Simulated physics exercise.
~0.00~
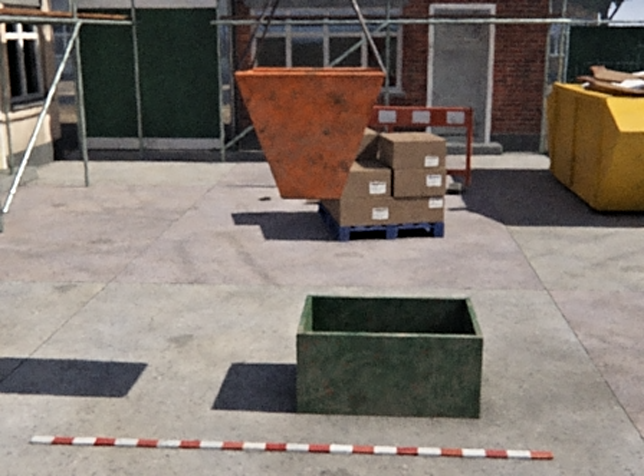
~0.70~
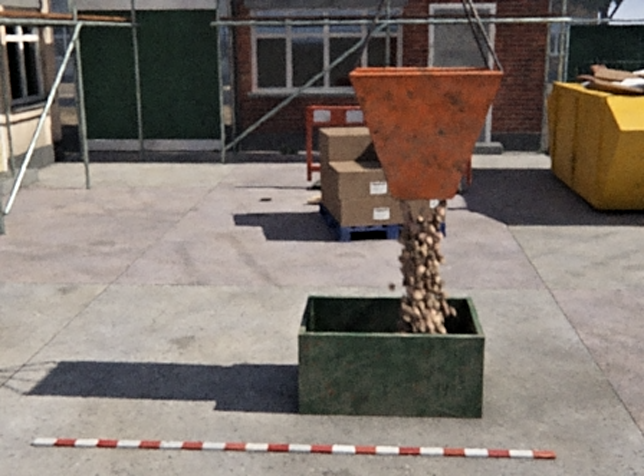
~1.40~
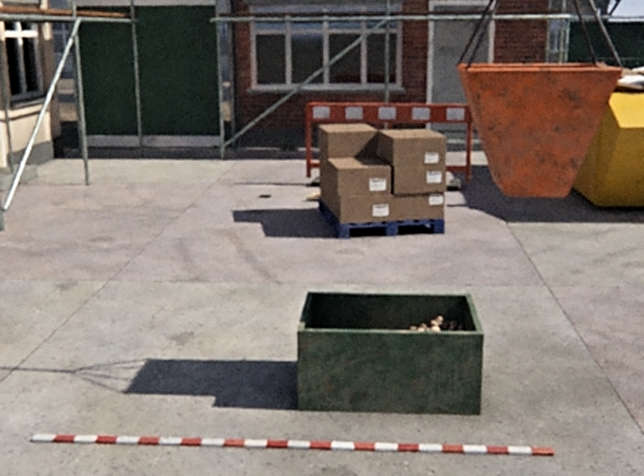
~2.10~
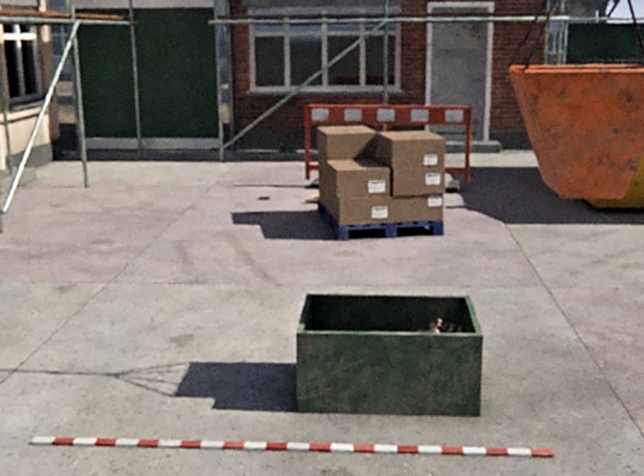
An orange hopper moves right, dropping stones into the right side of a green bin.
